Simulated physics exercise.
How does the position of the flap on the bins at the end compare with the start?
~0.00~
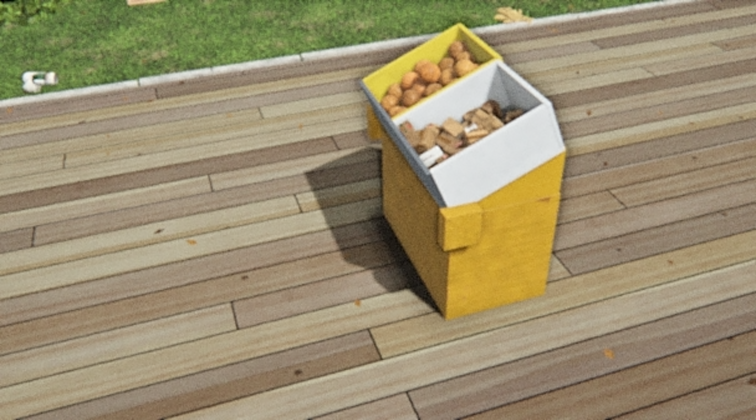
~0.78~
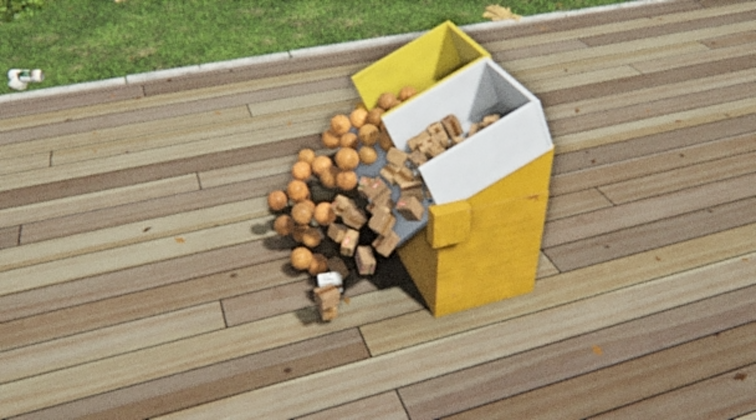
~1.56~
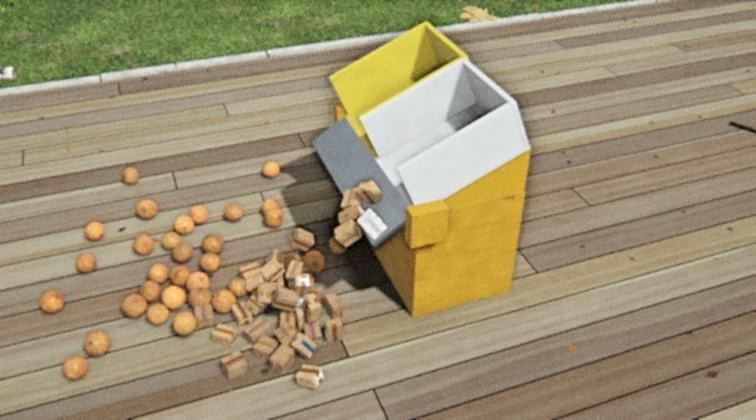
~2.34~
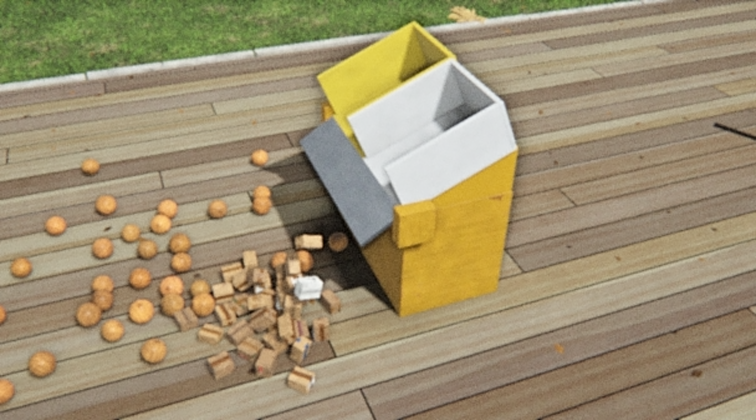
At the start the flap leans closed against the left side of the bins. By the end it has swung outward and down and is upside down, with its broad grey face showing.
